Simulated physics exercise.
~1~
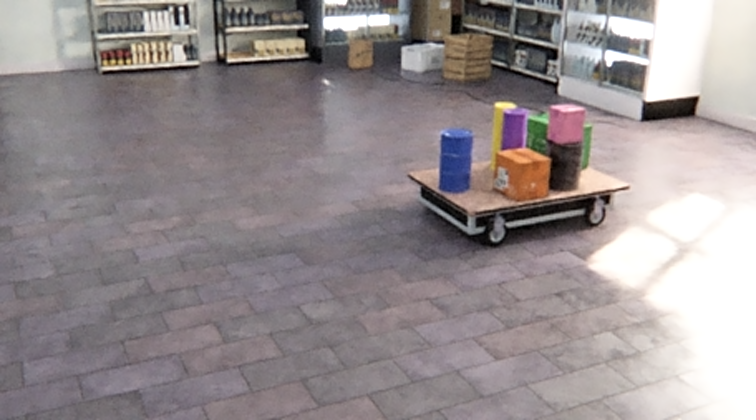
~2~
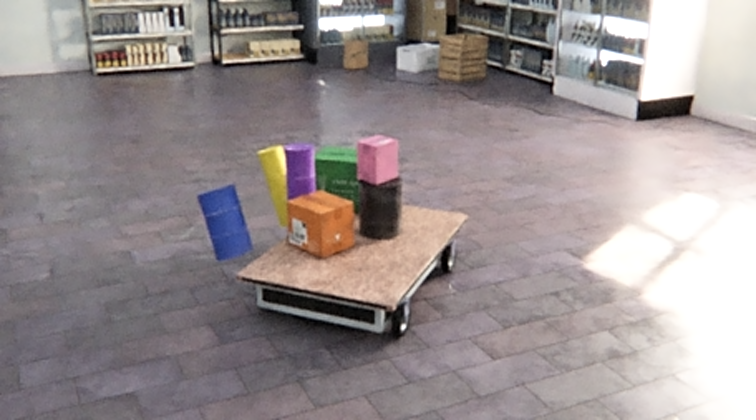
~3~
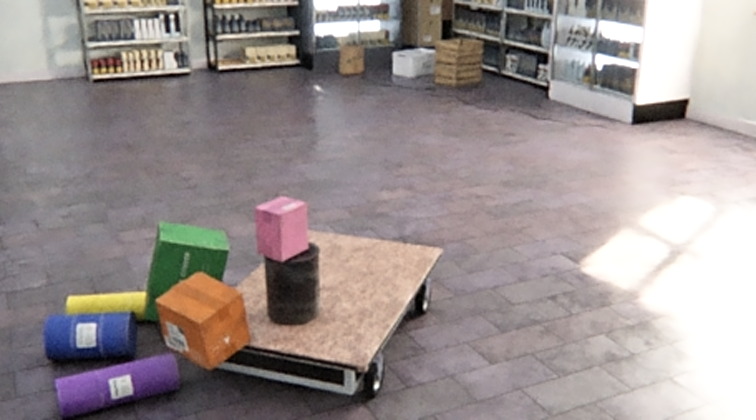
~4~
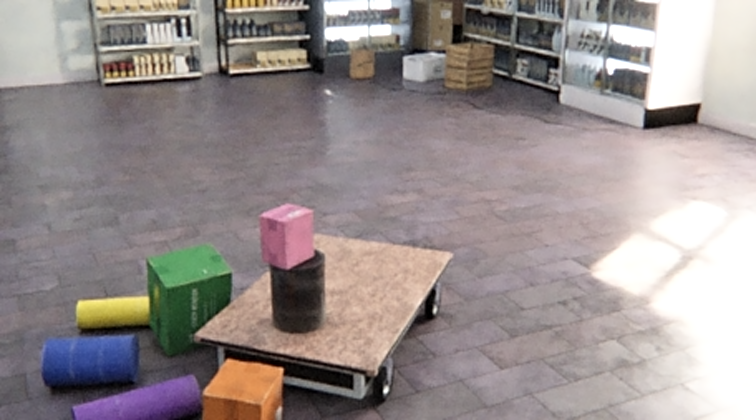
A flat cart loaded with colorful canisters and boxes rolled left toward the viewer and turned, spilling the blue, yellow and purple canisters, then the green box and orange parcel, and stopped with only the pink box atop the black pail still aboard.
